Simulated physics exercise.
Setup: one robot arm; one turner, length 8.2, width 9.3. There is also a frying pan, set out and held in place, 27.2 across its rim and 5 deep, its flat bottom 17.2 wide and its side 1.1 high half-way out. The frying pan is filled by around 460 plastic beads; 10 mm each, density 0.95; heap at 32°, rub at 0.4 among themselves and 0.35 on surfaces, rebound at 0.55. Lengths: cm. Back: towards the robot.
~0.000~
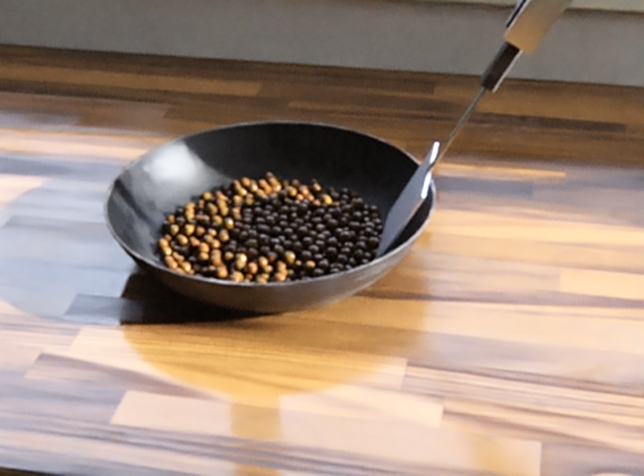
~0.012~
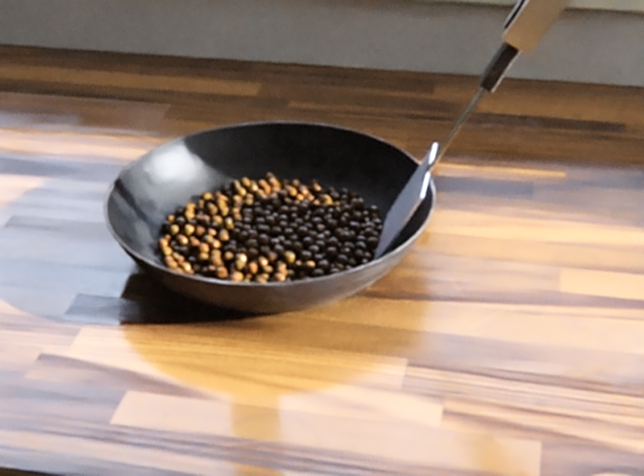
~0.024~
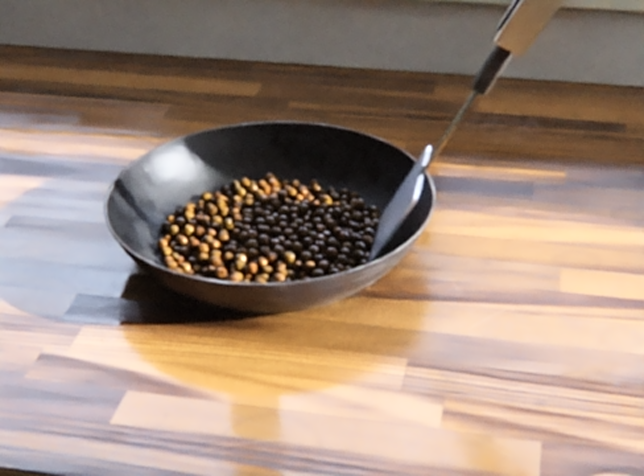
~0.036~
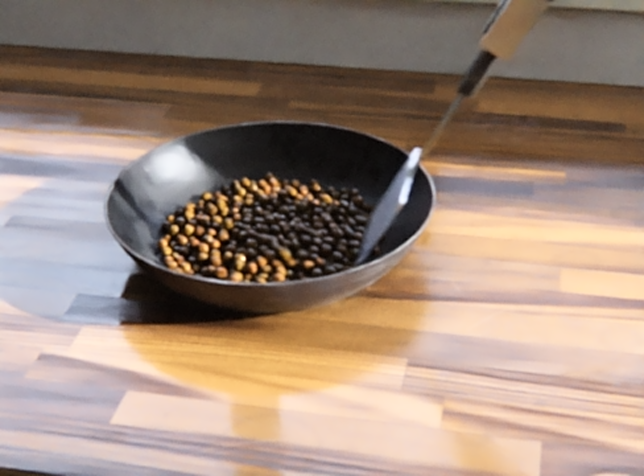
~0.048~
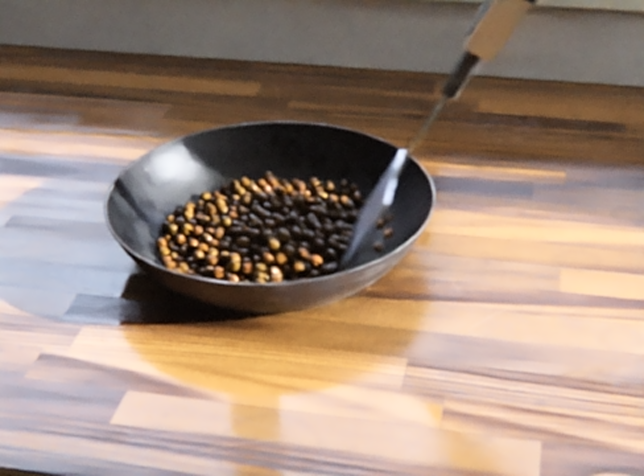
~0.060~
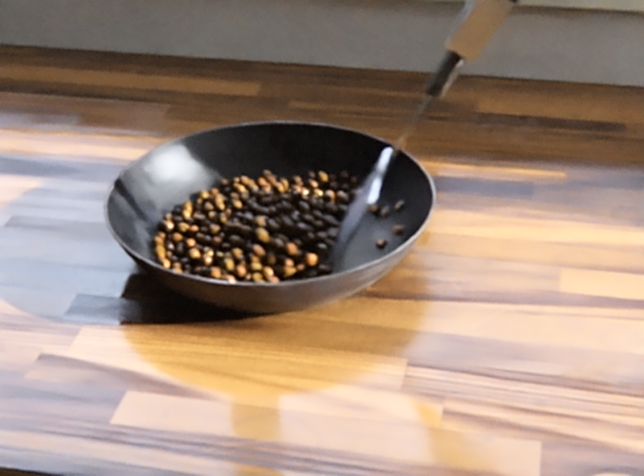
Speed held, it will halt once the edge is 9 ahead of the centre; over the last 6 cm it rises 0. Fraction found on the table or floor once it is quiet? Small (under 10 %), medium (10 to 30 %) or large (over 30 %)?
Medium.
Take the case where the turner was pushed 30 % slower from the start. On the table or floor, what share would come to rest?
Near 10 %.
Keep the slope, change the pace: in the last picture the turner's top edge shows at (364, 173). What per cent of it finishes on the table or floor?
That share would be some 25 percent.
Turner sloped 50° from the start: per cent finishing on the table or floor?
Some 15 in a hundred.
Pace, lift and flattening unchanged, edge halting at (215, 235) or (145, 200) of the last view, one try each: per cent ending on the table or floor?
Around 0 per cent for the first try and 45 per cent for the second.
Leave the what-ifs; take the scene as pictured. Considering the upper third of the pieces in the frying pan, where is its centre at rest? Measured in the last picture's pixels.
I'd say around pixel (161, 199).
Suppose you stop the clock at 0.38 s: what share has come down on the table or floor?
Roughly 10 percent.
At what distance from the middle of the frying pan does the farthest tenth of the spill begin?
Distance: Approx. 35 cm.
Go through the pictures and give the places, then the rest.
Turner top edge at (431, 169), sloping 62°; upper third of the load around (275, 229), from x 160 to 380, top at y 180; 460 in the frying pan, in the first frame.
Turner top edge at (429, 169), sloping 62°; upper third of the load around (275, 229), from x 160 to 380, top at y 180, in the second frame.
Turner top edge at (423, 171), sloping 62°; upper third of the load around (276, 229), from x 160 to 380, top at y 180, in the third frame.
Turner top edge at (410, 174), sloping 62°; upper third of the load around (278, 228), from x 160 to 380, top at y 180, in the fourth frame.
Turner top edge at (395, 175), sloping 62°; upper third of the load around (279, 225), from x 160 to 390, top at y 175, in the fifth frame.
Turner top edge at (380, 174), sloping 62°; upper third of the load around (278, 221), from x 160 to 400, top at y 175; 460 in the frying pan, in the sixth frame.
After 0.11 s, sloping 62°, highest piece 7 above the table; 460 in the frying pan.
After 0.16 s, sloping 62°, highest piece 8 above the table; 460 in the frying pan.
After 0.38 s, sloping 62°, highest piece 12 above the table; 377 in the frying pan, 55 on the table or floor, 28 on the blade or in flight.
After 1.43 s, sloping 62°, highest piece 5 above the table; 377 in the frying pan, 83 on the table or floor.
At rest, 377 in the frying pan, 83 on the table or floor. That is 18 % on the table or floor.
